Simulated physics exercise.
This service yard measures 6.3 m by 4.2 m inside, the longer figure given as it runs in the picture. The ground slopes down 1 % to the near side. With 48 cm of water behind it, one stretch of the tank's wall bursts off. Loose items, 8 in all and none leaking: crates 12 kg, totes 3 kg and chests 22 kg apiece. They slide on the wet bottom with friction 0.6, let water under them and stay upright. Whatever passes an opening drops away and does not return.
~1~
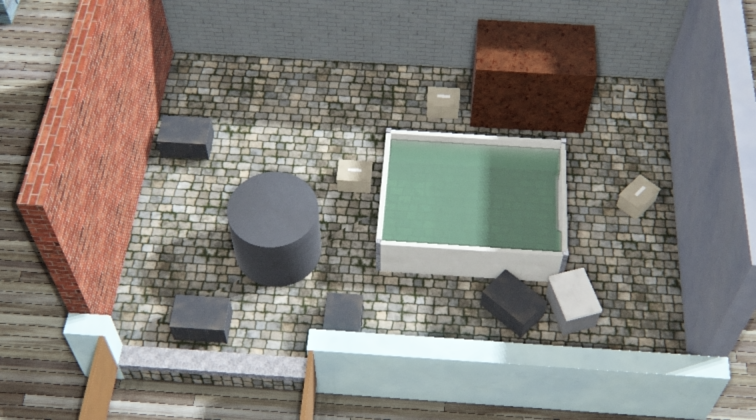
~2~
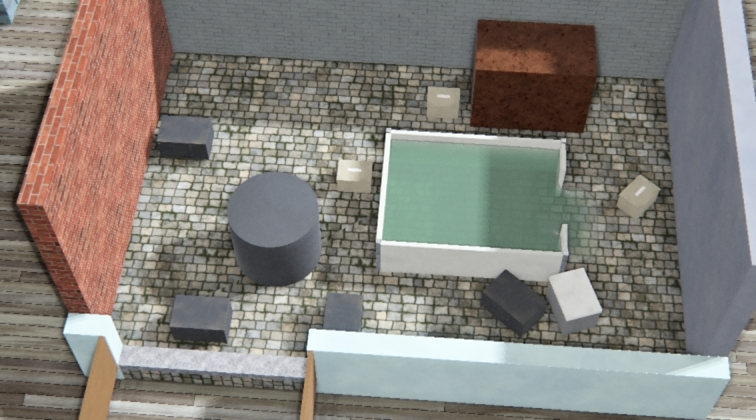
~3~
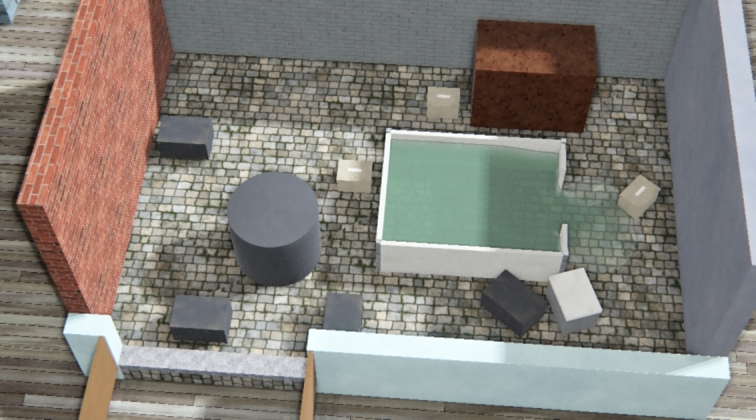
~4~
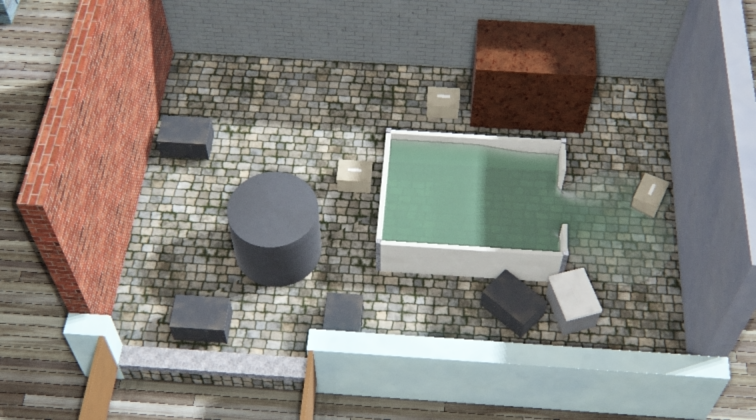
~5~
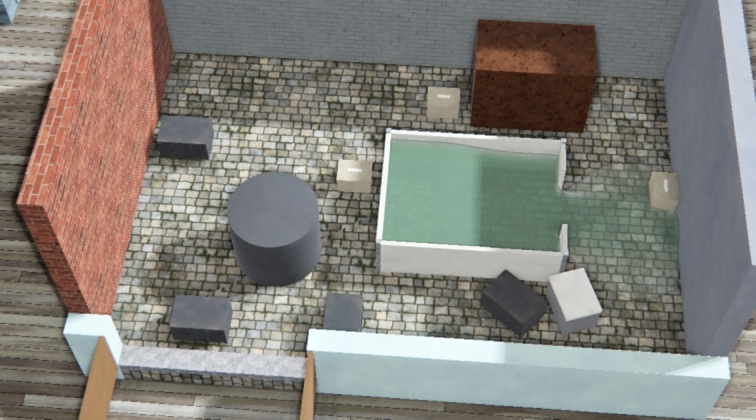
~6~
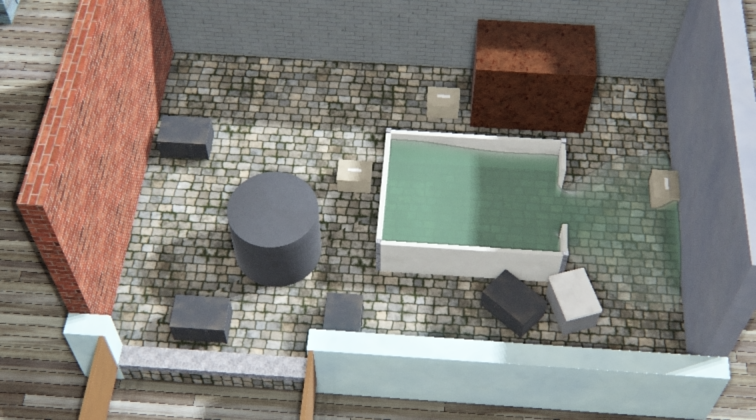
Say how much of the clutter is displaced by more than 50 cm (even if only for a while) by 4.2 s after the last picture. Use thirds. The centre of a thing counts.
Share: Less than a third.
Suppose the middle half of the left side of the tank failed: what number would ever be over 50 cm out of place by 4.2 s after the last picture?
Then 2.
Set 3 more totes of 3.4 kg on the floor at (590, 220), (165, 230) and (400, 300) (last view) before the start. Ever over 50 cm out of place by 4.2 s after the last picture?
In turn: Over, short of it, more.
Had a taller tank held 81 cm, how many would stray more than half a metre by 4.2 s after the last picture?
In that case 5 of them.
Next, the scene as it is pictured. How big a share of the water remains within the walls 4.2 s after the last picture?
Some 100 per cent remains.
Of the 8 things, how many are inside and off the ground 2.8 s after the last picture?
I count 1.
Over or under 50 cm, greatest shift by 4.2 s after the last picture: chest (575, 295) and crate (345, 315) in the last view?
In turn: Short of it, more.
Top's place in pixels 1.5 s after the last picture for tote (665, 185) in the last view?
Near (646, 85).
Then, 0.4 s after the last picture 0 of 8 are over 50 cm from their spots; 1 afloat.
Then, 1.5 s after the last picture 1 of 8 are over 50 cm from their spots; 1 afloat.
Then, 2.8 s after the last picture 1 of 8 are over 50 cm from their spots; 1 afloat.
Then, 4.2 s after the last picture 2 of 8 are over 50 cm from their spots, and 2 have been at some point; 1 afloat.
